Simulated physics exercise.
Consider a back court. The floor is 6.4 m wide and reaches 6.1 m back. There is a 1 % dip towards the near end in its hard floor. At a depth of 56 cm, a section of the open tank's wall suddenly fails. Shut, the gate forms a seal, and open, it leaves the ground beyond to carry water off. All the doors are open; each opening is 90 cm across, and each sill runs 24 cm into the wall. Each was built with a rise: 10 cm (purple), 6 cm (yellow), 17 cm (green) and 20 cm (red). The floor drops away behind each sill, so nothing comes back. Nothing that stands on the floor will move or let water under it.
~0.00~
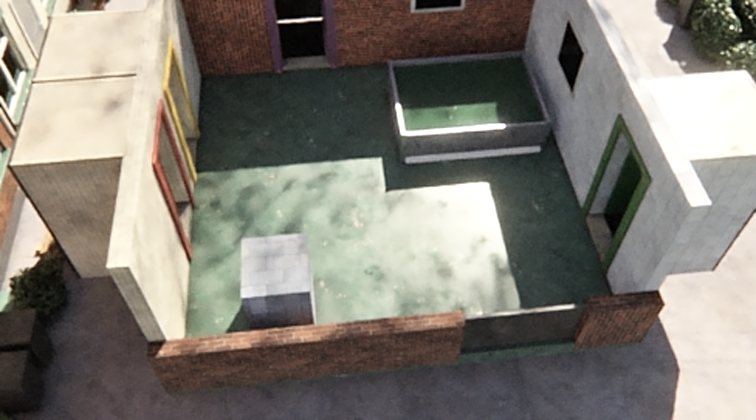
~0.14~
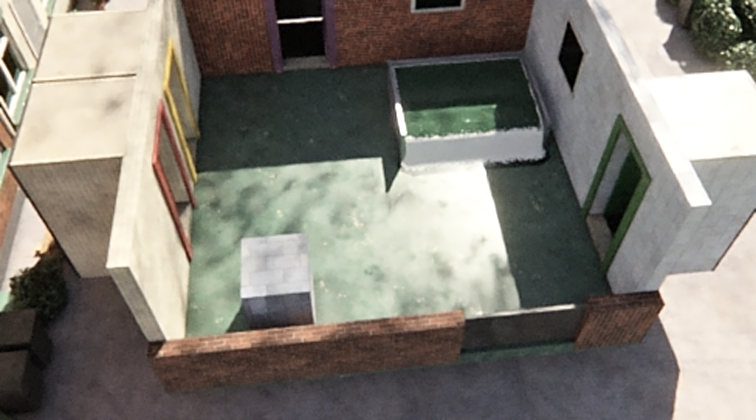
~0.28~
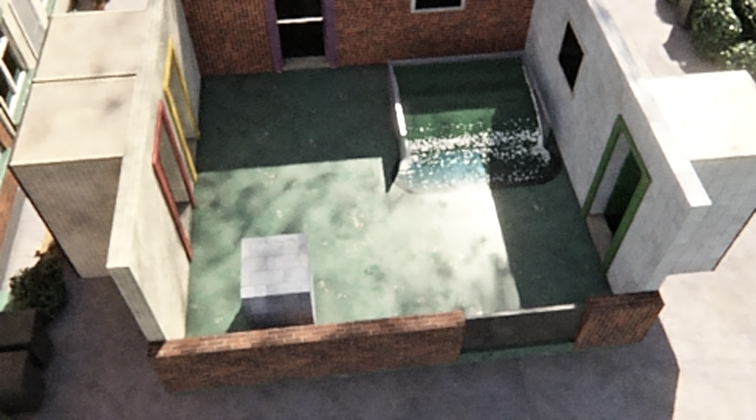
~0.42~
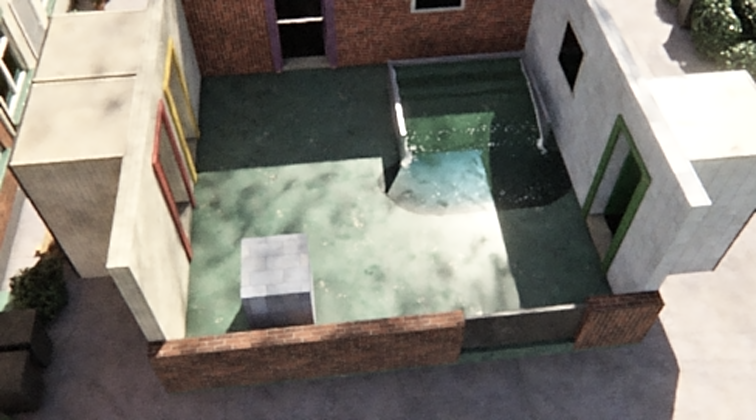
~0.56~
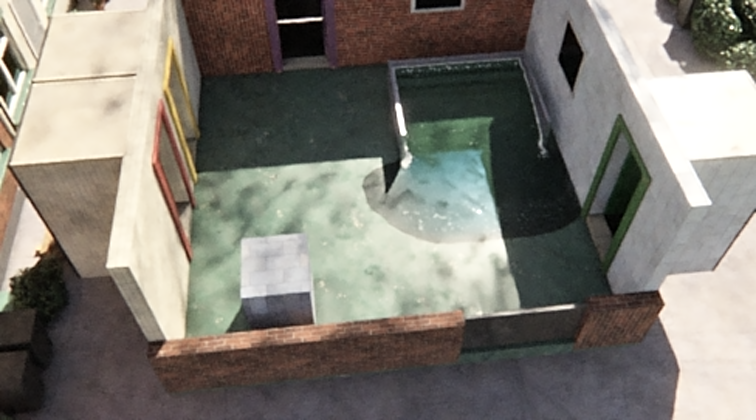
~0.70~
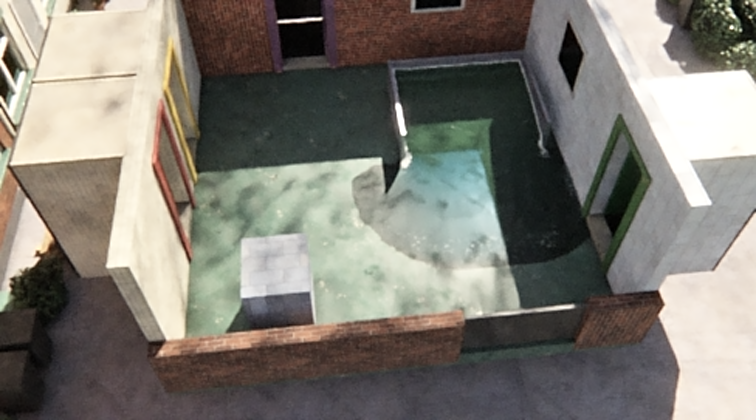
In a walled courtyard, an open tank's front gives way and water spreads across the green floor.
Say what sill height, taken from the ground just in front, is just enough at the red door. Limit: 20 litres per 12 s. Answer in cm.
I would put it at 7 cm.
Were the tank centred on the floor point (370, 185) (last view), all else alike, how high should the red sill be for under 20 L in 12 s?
At least some 6.5 centimetres tall.
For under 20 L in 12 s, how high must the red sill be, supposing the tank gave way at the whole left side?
Required height: Approx. 13.5 cm.
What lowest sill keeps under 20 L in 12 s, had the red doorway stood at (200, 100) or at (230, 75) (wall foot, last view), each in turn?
9.5 and 11.5 cm.
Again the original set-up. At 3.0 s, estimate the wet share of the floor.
The wet part is about 45 per cent.
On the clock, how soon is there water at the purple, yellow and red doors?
Arrives: Purple 6.5 s / yellow 5.0 s / red 4.0 s.
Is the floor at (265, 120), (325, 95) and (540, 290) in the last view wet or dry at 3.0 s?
In order: Untouched, untouched, soaked.
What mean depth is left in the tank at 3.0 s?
Roughly 11 cm on average.
After 1.4 s water covers 40 % of the floor, deepest (32 cm) near (510, 334); it has not reached the red door.
After 3.0 s water covers 45 % of the floor, deepest (32 cm) near (618, 322); it has not reached the red door.
After 12.0 s water covers 100 % of the floor, deepest (15 cm) near (521, 57); 7 cm at the red door, 0 litres in over its 20 cm sill.
At the red door as built, the water arrived by 4.2 s and peaked near 12 cm at 7.6 s.
Run again over the same 12 s with other heights there, 30 litres in over 6 cm, 14 litres over 8 cm. The limit of 20 litres is kept from about 7 cm up.
